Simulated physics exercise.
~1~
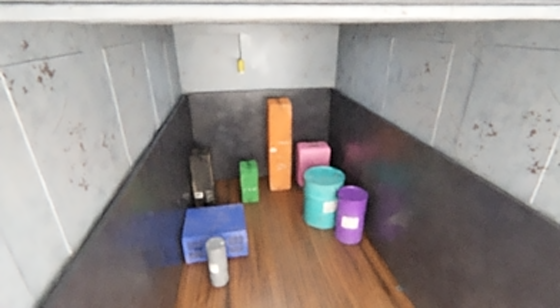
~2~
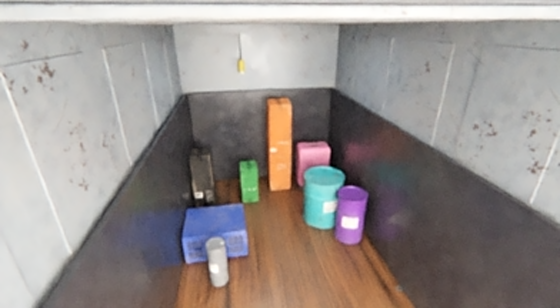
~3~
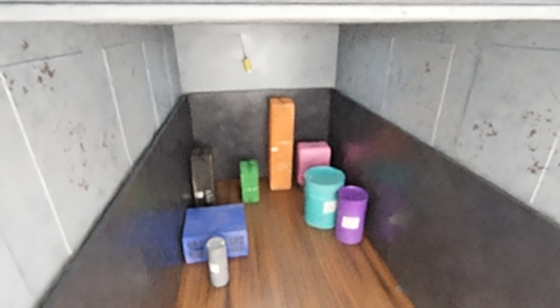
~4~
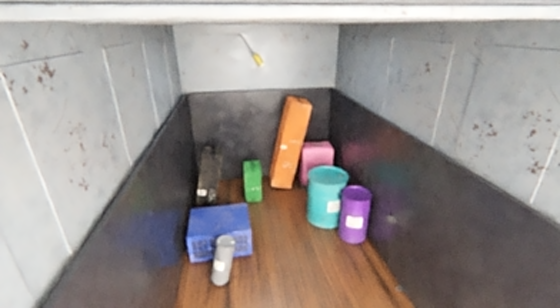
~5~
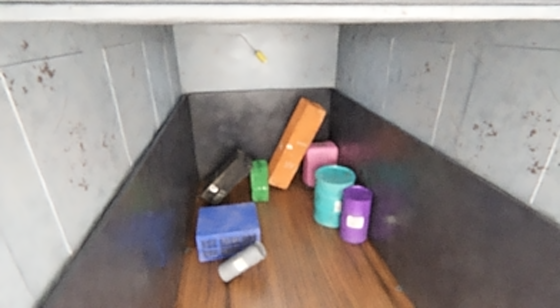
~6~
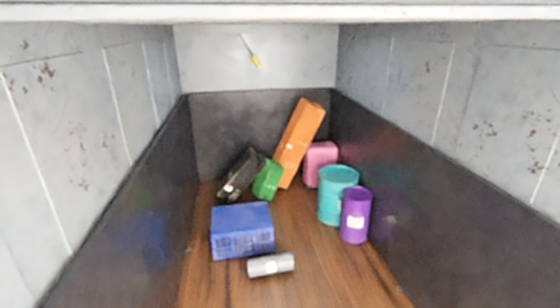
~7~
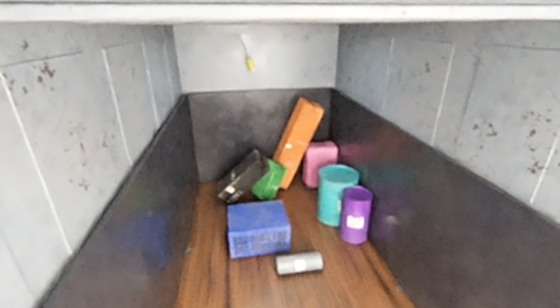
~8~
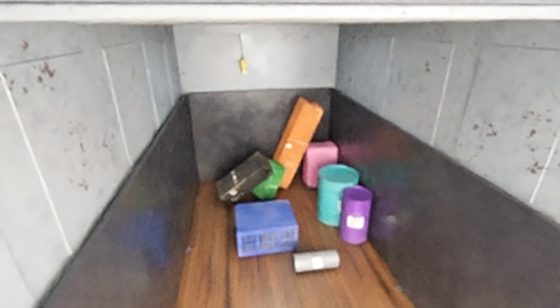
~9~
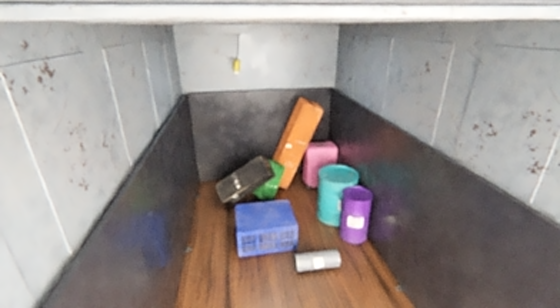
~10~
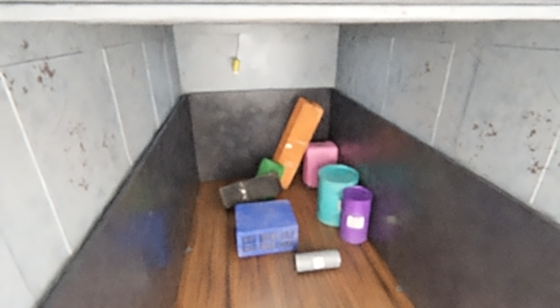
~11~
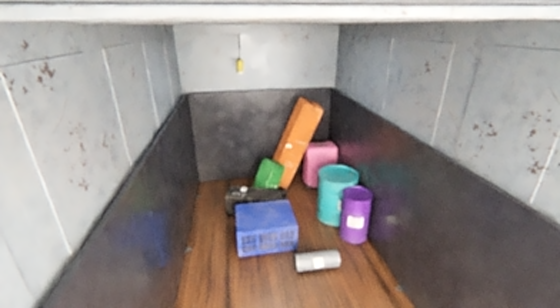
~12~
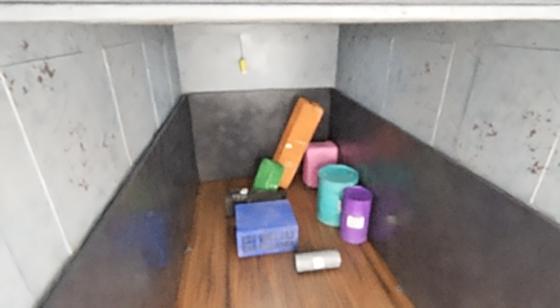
The orange box tips right against the wall while the black box and grey canister topple.
